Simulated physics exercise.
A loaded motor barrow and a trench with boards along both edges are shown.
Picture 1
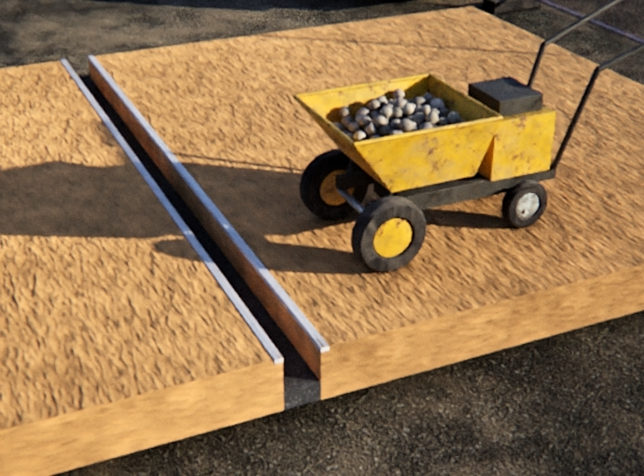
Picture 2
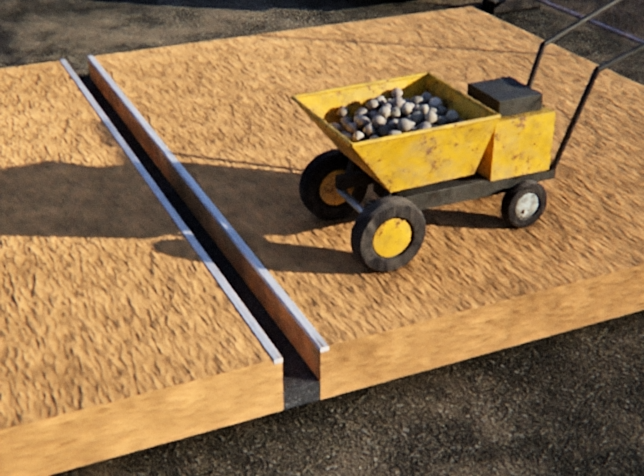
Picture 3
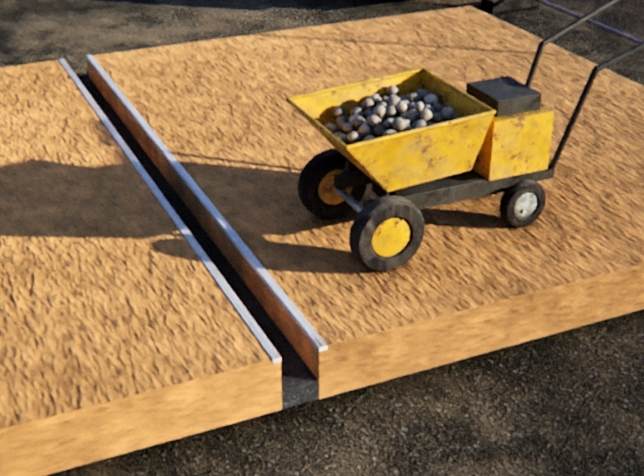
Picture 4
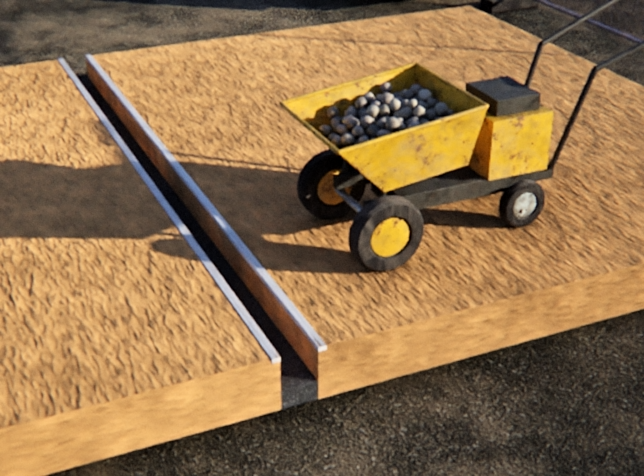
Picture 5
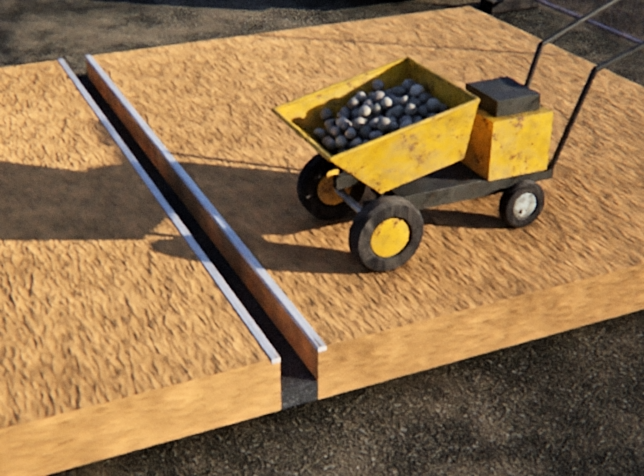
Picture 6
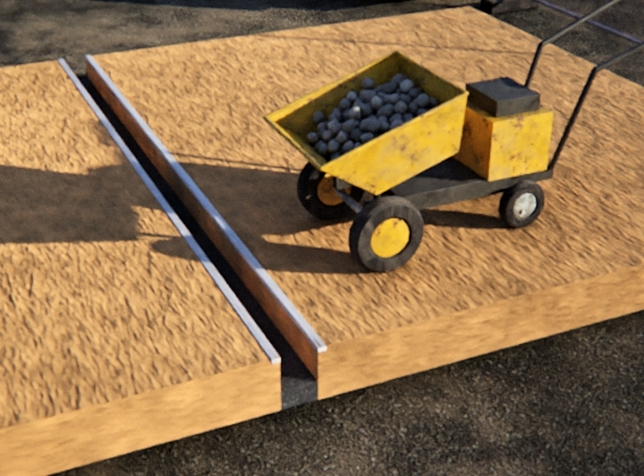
Beside a narrow trench, a yellow barrow's skip of pebbles slowly tilts toward the left.
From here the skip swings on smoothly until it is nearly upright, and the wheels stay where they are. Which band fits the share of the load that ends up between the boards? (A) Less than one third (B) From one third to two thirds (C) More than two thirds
B, from one third to two thirds.
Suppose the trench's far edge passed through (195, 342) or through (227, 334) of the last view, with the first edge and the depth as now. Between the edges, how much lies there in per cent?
The first case gives around 100 percent, and the second around 90 percent.
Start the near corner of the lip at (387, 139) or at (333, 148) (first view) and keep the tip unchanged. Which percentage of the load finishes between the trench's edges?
Roughly 40 per cent at the first spot and 30 per cent at the second.
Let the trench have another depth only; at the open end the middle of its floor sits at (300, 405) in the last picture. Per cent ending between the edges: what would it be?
The share would be close to 80 percent.
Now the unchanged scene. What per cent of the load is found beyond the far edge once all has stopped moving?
Roughly 25 in a hundred.
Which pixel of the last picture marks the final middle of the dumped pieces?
Resting centre, last picture - approx. (226, 270).
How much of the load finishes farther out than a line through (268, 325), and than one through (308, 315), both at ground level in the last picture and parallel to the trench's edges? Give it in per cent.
The first comes to 40 %, the second to 80 %.
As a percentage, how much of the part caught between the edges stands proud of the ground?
Some 25 per cent.
Just after the last frame, skip tipped steeply; every one in the skip.
A moment on, skip tipped right over; the larger part in the skip; about a tenth in or heaped over the trench; just a few beyond it; just a few falling.
Further on, skip tipped right over; roughly a quarter in the skip; just a few short of the trench; roughly half in or heaped over the trench; roughly a quarter beyond it.
When it is over, skip tipped right over; roughly a quarter in the skip; just a few short of the trench; roughly half in or heaped over the trench; roughly a quarter beyond it.
